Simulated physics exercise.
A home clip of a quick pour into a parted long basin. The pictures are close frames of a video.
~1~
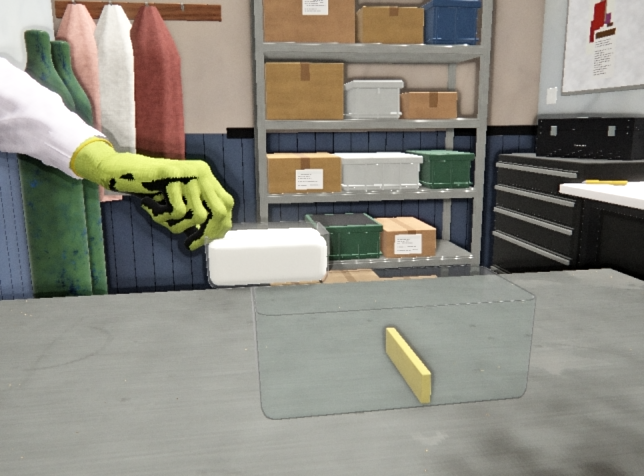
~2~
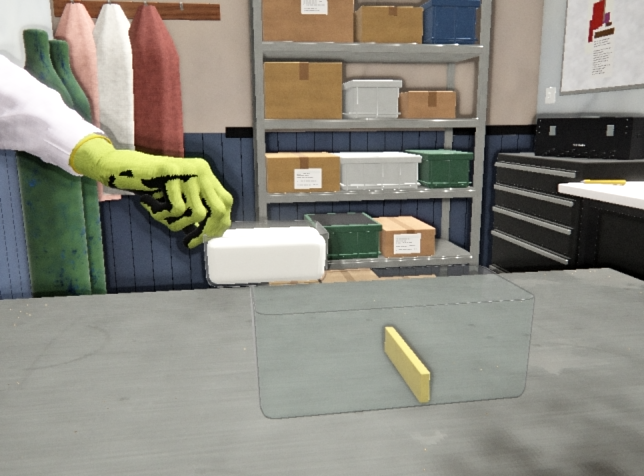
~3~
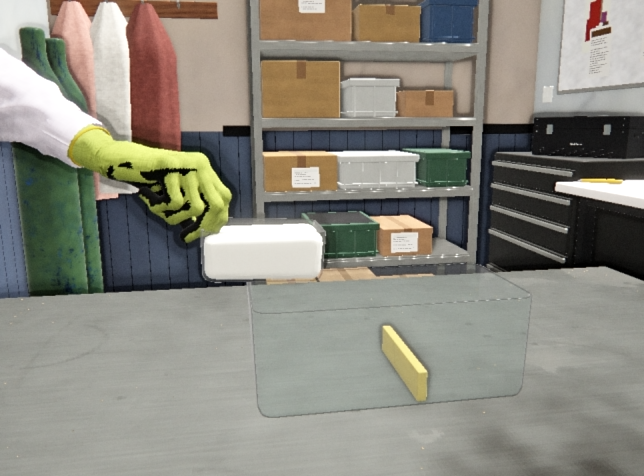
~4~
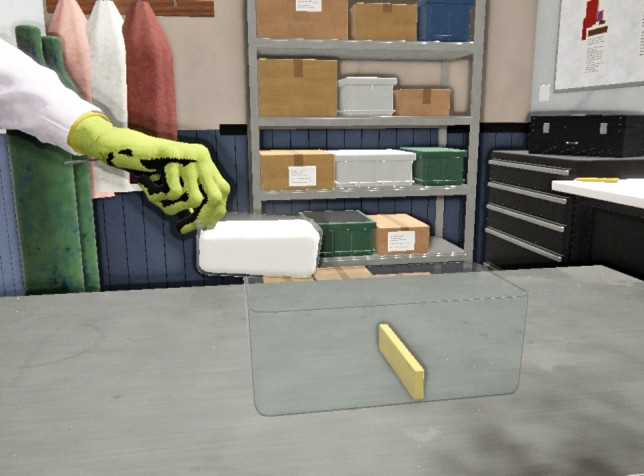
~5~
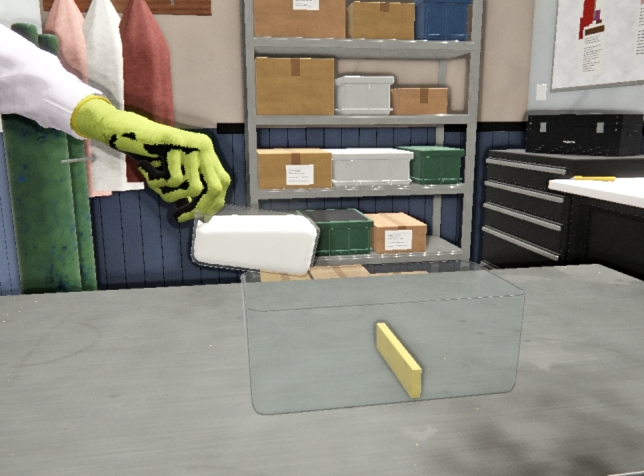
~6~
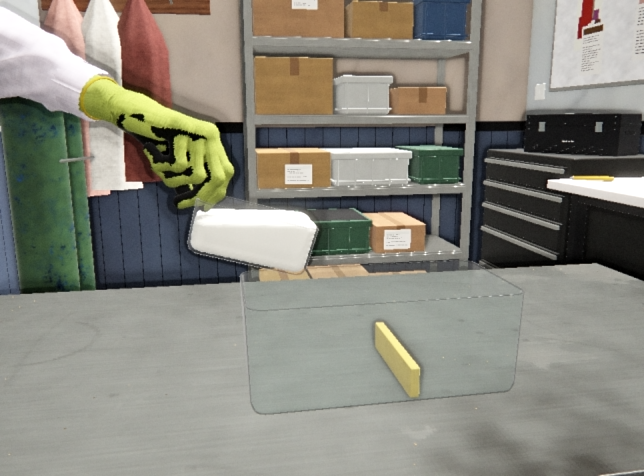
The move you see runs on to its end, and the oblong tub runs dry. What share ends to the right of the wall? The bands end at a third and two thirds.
In the end from a third to two thirds is right of the wall.
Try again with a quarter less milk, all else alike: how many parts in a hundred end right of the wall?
About 40 per cent.
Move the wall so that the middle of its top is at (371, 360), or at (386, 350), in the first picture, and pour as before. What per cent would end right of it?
In turn 80 and 75 in a hundred.
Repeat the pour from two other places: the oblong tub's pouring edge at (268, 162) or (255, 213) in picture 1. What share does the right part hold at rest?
First some 10, then 10 per cent.
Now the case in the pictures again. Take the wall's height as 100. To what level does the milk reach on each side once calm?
Some 20 per cent left and 40 right.
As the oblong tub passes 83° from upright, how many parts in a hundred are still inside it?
About 30 per cent.
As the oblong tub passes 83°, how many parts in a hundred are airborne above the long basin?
Near 45 %.
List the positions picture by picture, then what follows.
In the first frame, it leans 0°; its right rim is at (323, 229); the milk meets the walls at (209, 239) and (321, 235); the long basin's rim runs from (254, 296) to (508, 282); the wall's top is at (406, 350).
In the second frame, it leans 1°; its right rim is at (322, 229); the milk meets the walls at (208, 237) and (320, 234).
In the third frame, it leans 3°; its right rim is at (319, 228); the milk meets the walls at (205, 234) and (317, 231).
In the fourth frame, it leans 6°; its right rim is at (316, 226); the milk meets the walls at (201, 230) and (314, 226).
In the fifth frame, it leans 10°; its right rim is at (313, 225); the milk meets the walls at (197, 223) and (312, 222).
In the sixth frame, it leans 16°; its right rim is at (312, 225); the milk meets the walls at (196, 216) and (312, 218); 1 per cent is over the edge.
A moment on, the oblong tub is tipped on its side and 29 per cent is still to pour, 23 is left of the wall and 0 right of it.
Next, the oblong tub is tipped right over and 1 per cent is still to pour, 33 is left of the wall and 62 right of it.
Then the oblong tub is tipped right over and 0 per cent is still to pour, 41 is left of the wall and 58 right of it.
Later the oblong tub is tipped right over and 0 per cent is still to pour, 41 is left of the wall and 57 right of it.
In the end 41 per cent lies left of the wall, 58 right of it and 1 outside.
